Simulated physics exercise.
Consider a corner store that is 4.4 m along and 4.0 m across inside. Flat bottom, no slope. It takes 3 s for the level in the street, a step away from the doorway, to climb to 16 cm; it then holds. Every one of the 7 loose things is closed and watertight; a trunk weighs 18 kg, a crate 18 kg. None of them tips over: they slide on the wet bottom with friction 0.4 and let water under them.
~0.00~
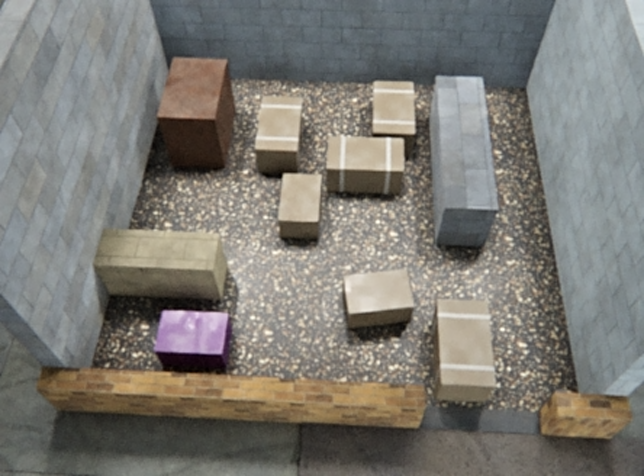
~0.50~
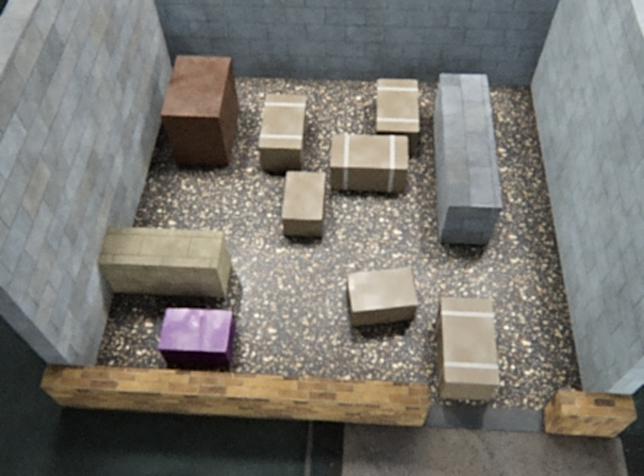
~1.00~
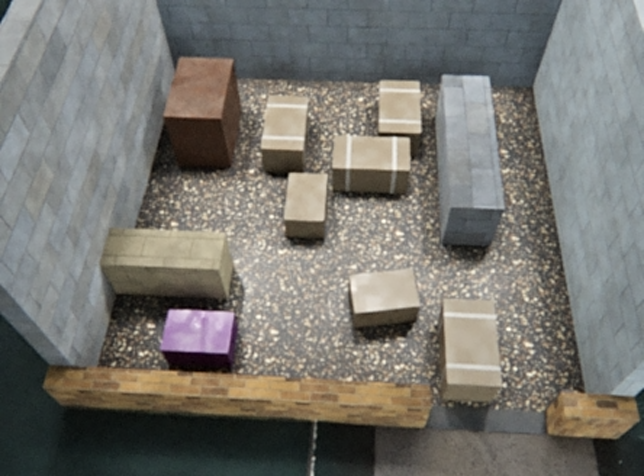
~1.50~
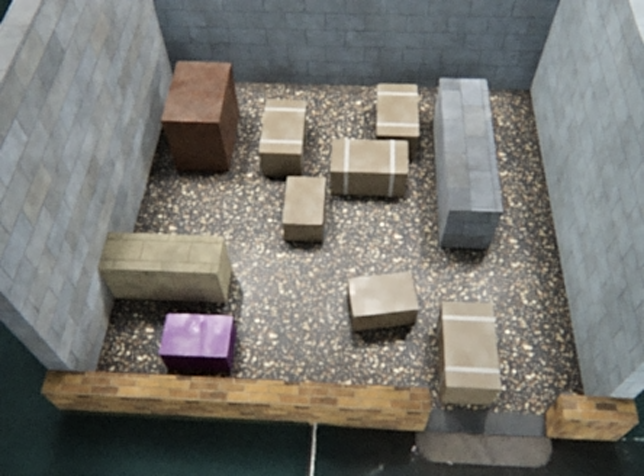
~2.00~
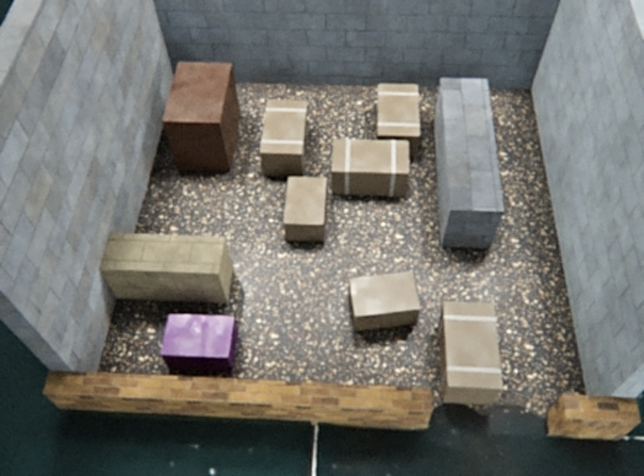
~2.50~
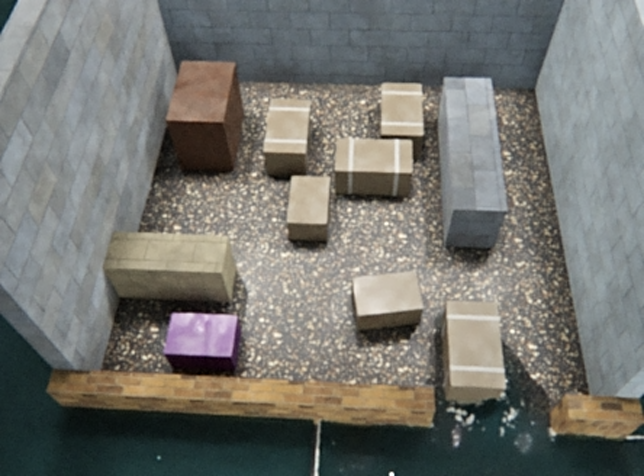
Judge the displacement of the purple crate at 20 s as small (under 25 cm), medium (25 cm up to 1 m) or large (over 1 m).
Small.
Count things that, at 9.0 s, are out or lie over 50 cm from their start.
By my tally, 1.
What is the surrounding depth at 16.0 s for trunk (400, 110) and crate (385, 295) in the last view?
Around 10 cm and 6 cm.
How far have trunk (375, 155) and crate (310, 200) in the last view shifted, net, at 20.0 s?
In turn: 80 cm, 140 cm.
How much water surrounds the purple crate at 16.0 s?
6 cm or so.
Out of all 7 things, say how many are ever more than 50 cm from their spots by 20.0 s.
6 in all.
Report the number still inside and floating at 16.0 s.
At that moment it comes to 5.
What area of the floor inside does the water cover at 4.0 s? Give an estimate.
I'd estimate close to 3.5 m2.
After 4.0 s the purple crate is near (201, 334), 0.0 m from its start, aground; 0 afloat.
After 9.0 s the purple crate is near (201, 334), 0.0 m from its start, aground; 1 afloat.
After 16.0 s the purple crate is near (201, 334), 0.0 m from its start, aground; 5 afloat.
After 20.0 s the purple crate is near (195, 335), 0.1 m from its start, afloat; 7 afloat.
